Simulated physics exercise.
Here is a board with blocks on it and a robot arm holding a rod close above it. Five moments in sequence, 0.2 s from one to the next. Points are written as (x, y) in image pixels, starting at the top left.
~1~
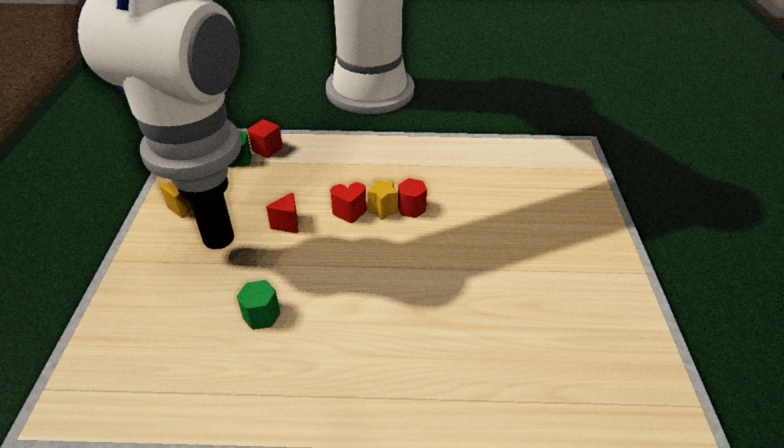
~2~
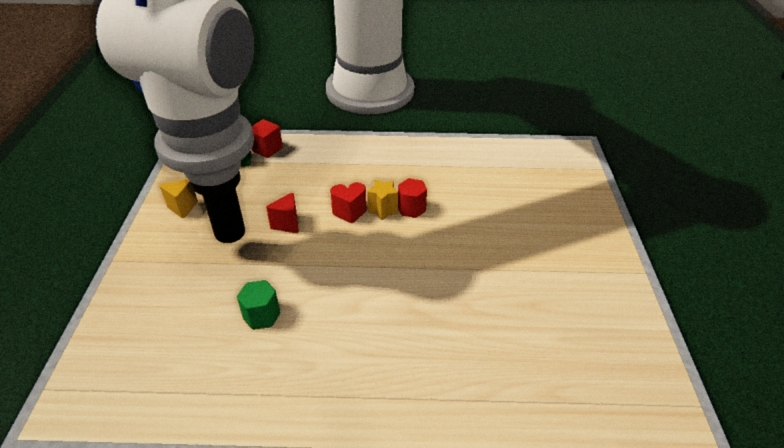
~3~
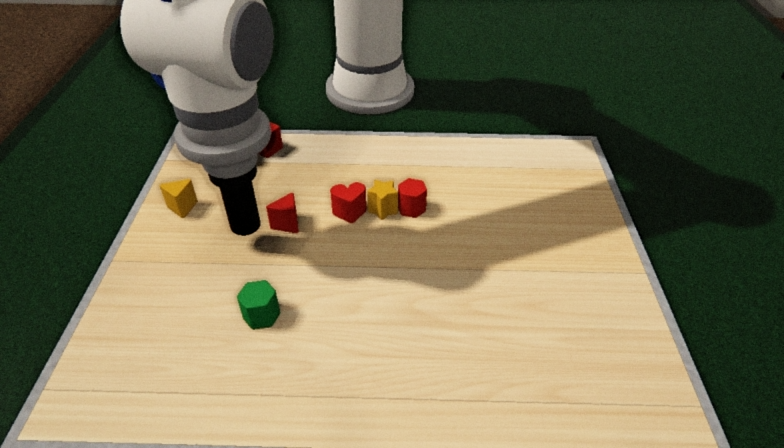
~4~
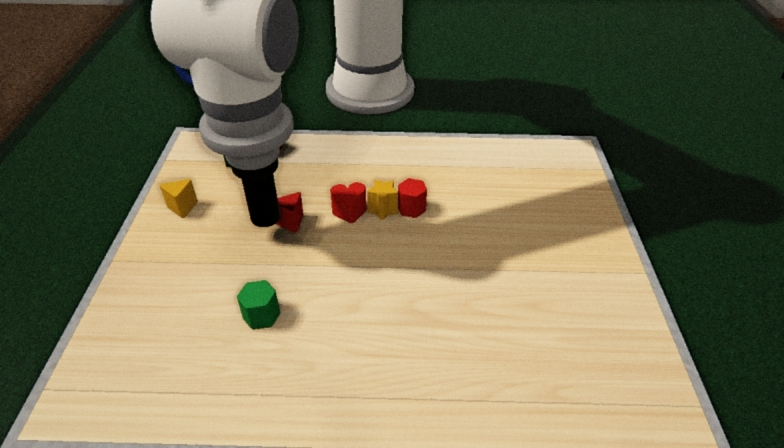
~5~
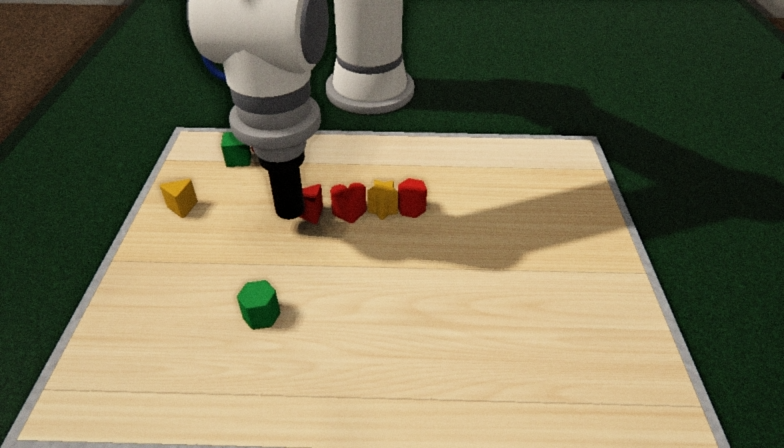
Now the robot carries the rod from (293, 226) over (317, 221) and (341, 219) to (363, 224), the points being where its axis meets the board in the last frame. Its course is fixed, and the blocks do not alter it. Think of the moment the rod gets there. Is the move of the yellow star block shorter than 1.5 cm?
Going by the path, yes.
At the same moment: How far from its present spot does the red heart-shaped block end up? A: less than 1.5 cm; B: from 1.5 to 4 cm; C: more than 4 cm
My pick is B.
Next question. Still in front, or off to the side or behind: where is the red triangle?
Answer: Slipped away.
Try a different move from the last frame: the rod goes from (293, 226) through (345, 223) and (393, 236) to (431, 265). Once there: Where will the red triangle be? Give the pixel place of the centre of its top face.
It should be at about (323, 183).
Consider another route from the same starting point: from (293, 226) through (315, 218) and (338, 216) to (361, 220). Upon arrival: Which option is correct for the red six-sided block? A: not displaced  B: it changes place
B: It changes place.
On the path given first. Halfway along, rod (328, 204); red triangle (326, 180), turned 20° anticlockwise; red heart-shaped block (353, 187), turned 30° clockwise.
At the end, rod (363, 209); red triangle (326, 180), turned 25° anticlockwise; red heart-shaped block (365, 182); yellow star block (390, 188); red six-sided block (416, 187).
